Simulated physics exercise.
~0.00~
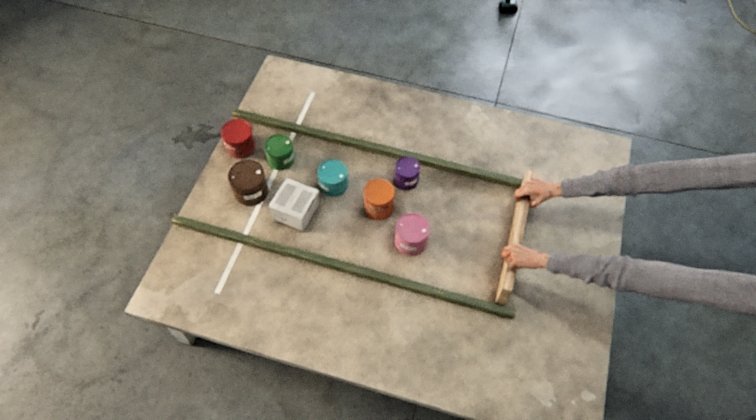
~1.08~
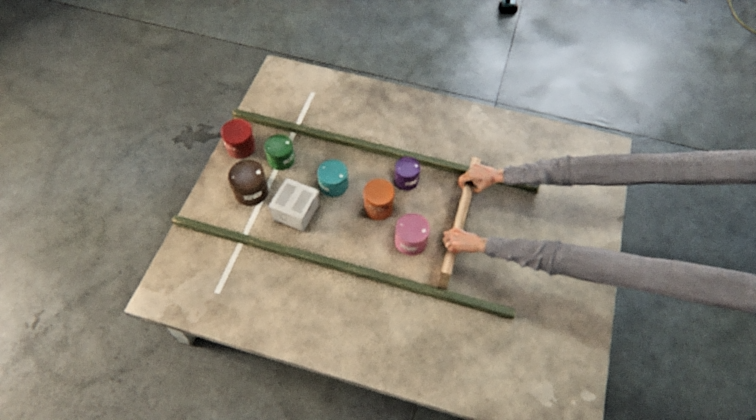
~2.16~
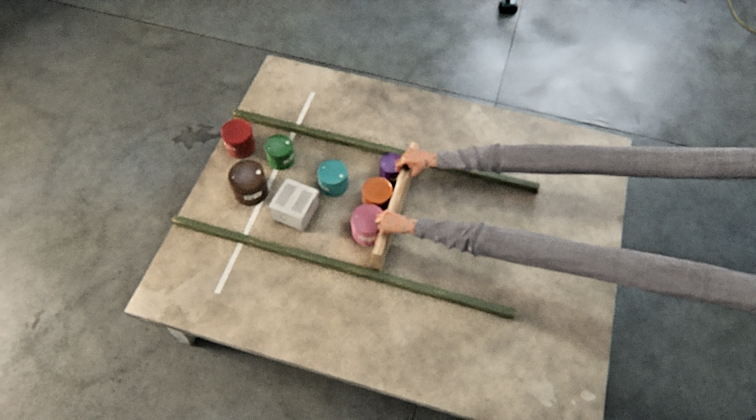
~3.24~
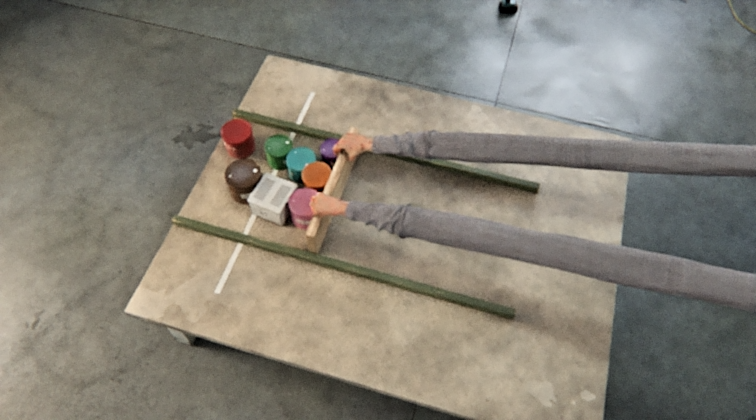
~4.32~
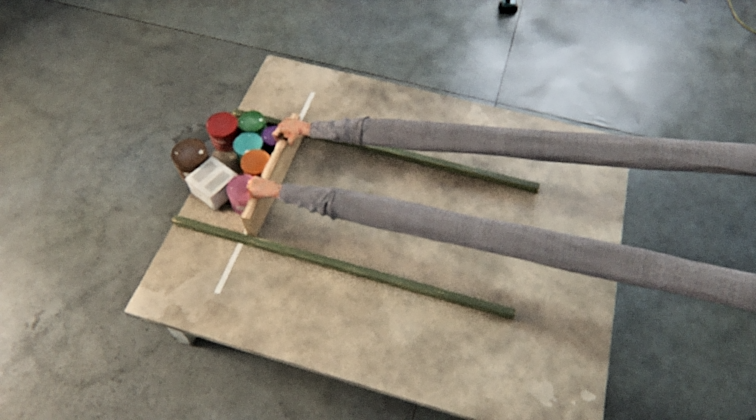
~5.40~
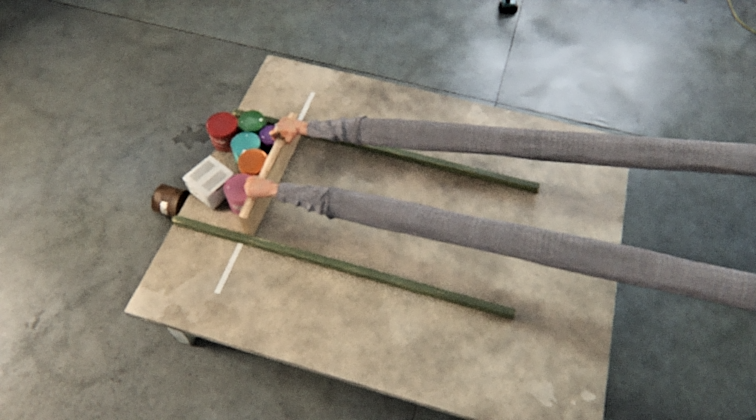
On a low tan platform above a grey concrete floor, colourful tubs and a pale square container stand between two long green battens. Two hands in grey sleeves grip a wooden plank at the right and slide it left. It meets the pink, purple and orange tubs, then drives them into the turquoise one and the rest, bunching everything together near the white tape. The plank reaches the tape and stops, with the group crowded at the platform's left edge. The brown tub drops off that side, while the red, green and other tubs remain clustered against the plank.
